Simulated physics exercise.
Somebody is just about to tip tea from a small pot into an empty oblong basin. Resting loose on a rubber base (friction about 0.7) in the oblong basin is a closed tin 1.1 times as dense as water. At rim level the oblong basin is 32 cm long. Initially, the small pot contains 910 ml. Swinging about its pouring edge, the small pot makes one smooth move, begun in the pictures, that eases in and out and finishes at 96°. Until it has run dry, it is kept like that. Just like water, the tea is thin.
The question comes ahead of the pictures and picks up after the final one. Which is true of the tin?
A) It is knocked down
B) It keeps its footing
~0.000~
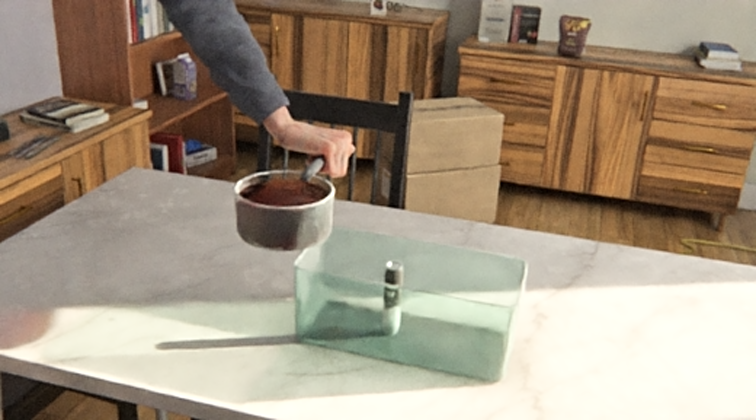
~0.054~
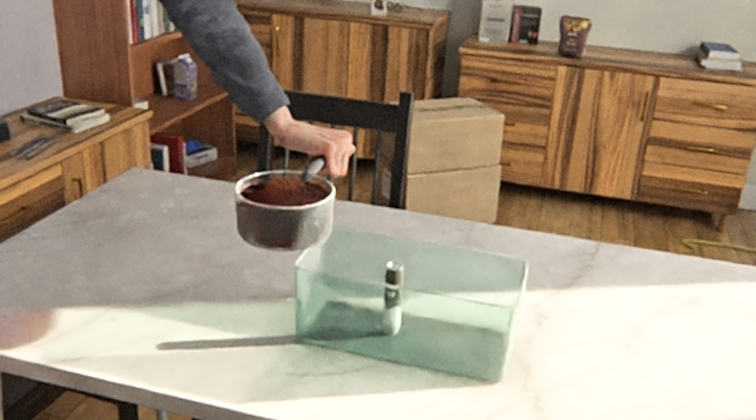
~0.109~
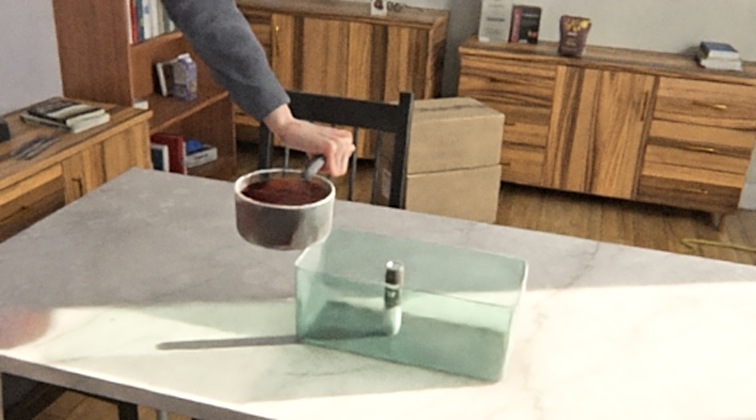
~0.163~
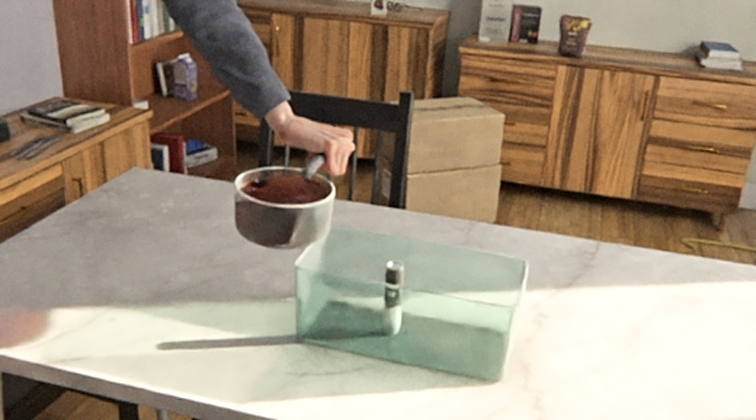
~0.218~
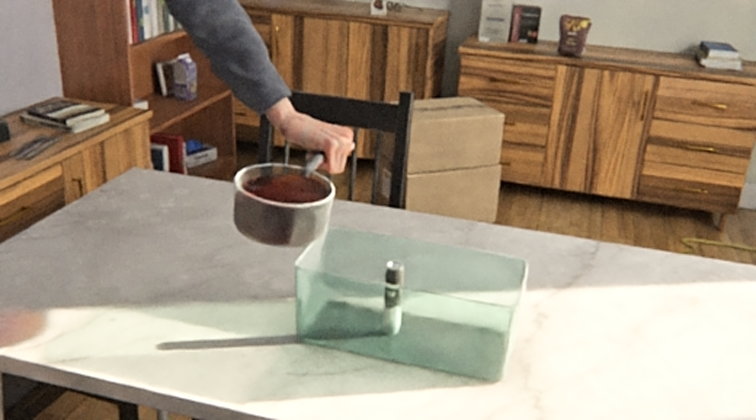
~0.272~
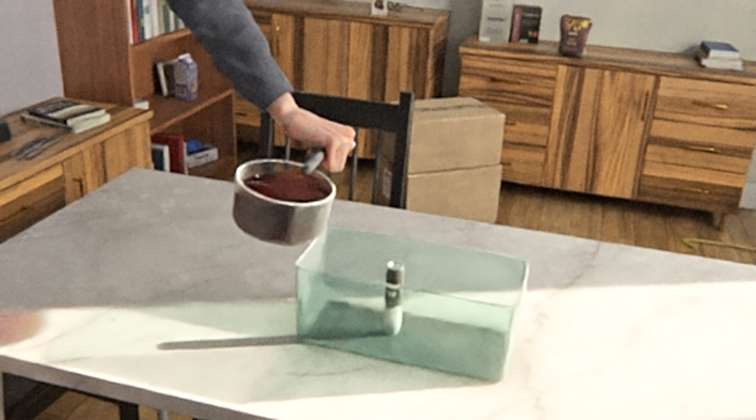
A, it is knocked down.
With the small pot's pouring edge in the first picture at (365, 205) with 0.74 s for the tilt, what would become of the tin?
It tumbles.
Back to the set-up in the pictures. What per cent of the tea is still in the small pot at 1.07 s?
Share remaining: Approx. 14 %.
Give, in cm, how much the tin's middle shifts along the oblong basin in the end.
Around 7.5 cm.
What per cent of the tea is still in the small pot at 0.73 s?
Fraction remaining: Approx. 62 per cent.
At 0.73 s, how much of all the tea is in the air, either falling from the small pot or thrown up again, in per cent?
Roughly 26 percent.
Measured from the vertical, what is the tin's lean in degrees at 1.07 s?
The tilt comes to near 40°.
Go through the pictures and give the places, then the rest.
Tilt 0°; pouring edge (330, 197); surface from (243, 188) to (330, 202); the oblong basin's rim runs from (310, 246) to (523, 284); the tin's top is at (395, 268), in the first picture.
Tilt 0°; pouring edge (331, 198); surface from (244, 188) to (330, 202), in the second picture.
Tilt 2°; pouring edge (331, 197); surface from (243, 187) to (331, 200), in the third picture.
Tilt 4°; pouring edge (331, 197); surface from (244, 185) to (331, 199), in the fourth picture.
Tilt 7°; pouring edge (331, 197); surface from (242, 183) to (331, 197), in the fifth picture.
Tilt 10°; pouring edge (331, 197); surface from (243, 179) to (331, 195), in the sixth picture.
After 0.73 s the tilt is 57° and 62 per cent is still to pour; the tin stands where it began.
After 1.07 s the tilt is 89° and 14 per cent is still to pour; the tin leans 41°.
After 1.42 s the tilt is 96° and 2 per cent is still to pour; the tin lies on its side.
After 1.80 s the tilt is 96° and 0 per cent is still to pour; the tin lies on its side.
In the end the tin lies on its side.
